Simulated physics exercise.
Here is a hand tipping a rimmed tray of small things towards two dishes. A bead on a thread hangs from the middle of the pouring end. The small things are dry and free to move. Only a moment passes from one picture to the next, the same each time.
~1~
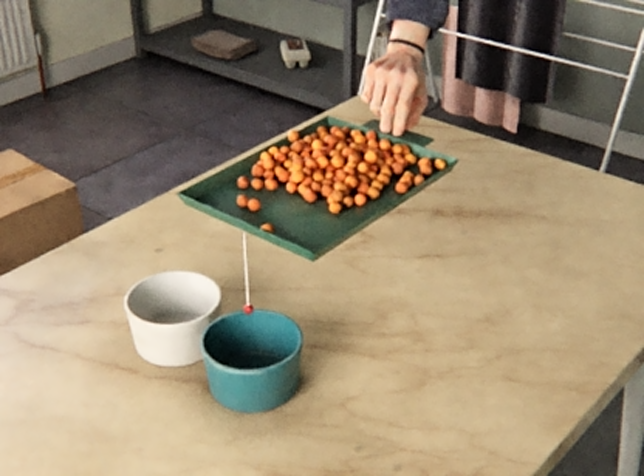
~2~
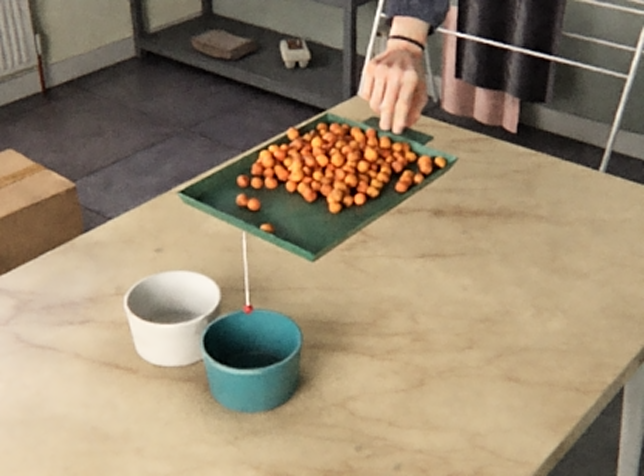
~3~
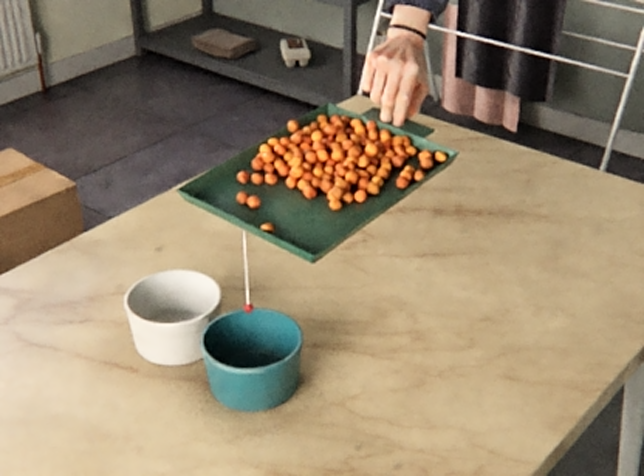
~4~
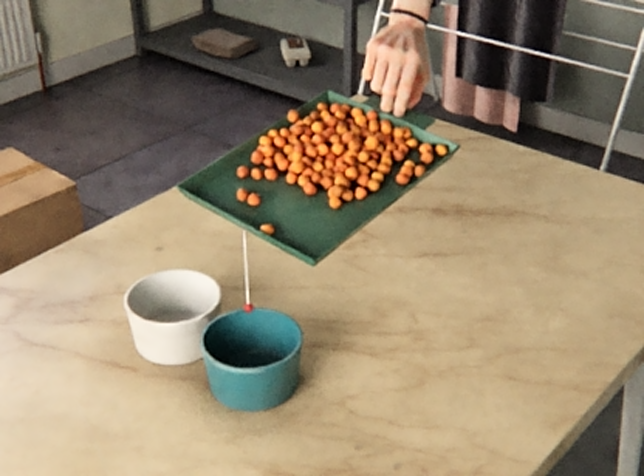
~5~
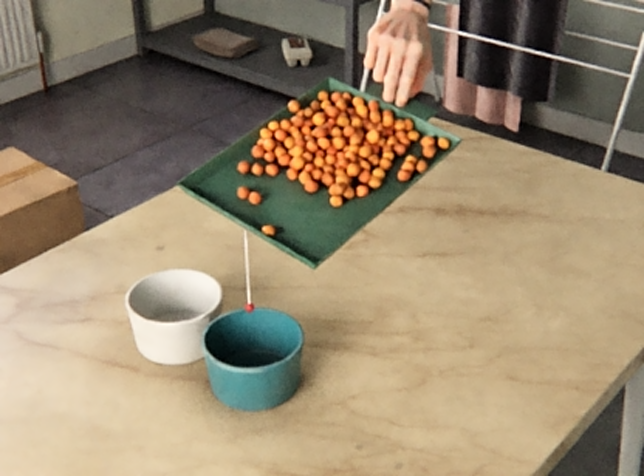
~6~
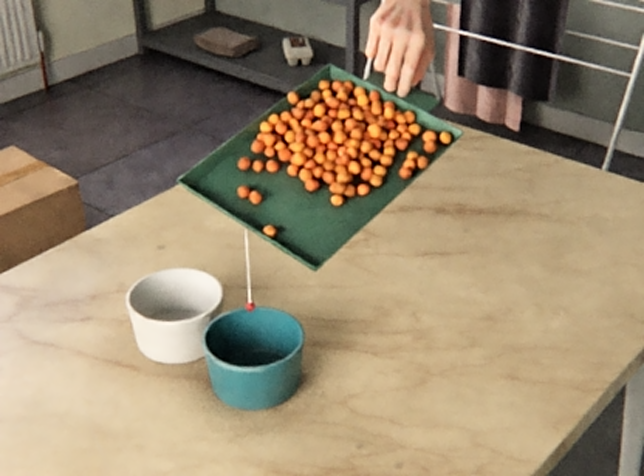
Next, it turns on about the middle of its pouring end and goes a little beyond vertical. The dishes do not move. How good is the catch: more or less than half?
They take only the smaller part between them.
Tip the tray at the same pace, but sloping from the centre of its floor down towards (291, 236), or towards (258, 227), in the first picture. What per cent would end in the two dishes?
Roughly 40 per cent, and 50 per cent.
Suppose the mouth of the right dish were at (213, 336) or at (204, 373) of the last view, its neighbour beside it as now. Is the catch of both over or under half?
In turn: Not half; under half.
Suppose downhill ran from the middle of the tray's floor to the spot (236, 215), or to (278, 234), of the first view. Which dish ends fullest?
The first try: Left. The second: The dish on the right.
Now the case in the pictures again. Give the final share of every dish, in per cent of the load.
Left dish: 0 %, right dish: 20 %.
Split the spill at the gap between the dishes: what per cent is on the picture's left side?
Near 0 %.
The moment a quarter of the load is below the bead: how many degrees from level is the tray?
Around 60° of tilt.
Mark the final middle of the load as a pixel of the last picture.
Close to (319, 417).
Soon after the last picture, tray tipped steeply; about half on the tray; a small part in the right dish; about a quarter outside both; a small part in the air.
A little later, tray tipped past a quarter turn; about a quarter in the right dish; most outside both.
Later still, tray tipped past a quarter turn; about a quarter in the right dish; most outside both.
At rest, tray tipped past a quarter turn; about a quarter in the right dish; none in the left dish; most outside both.
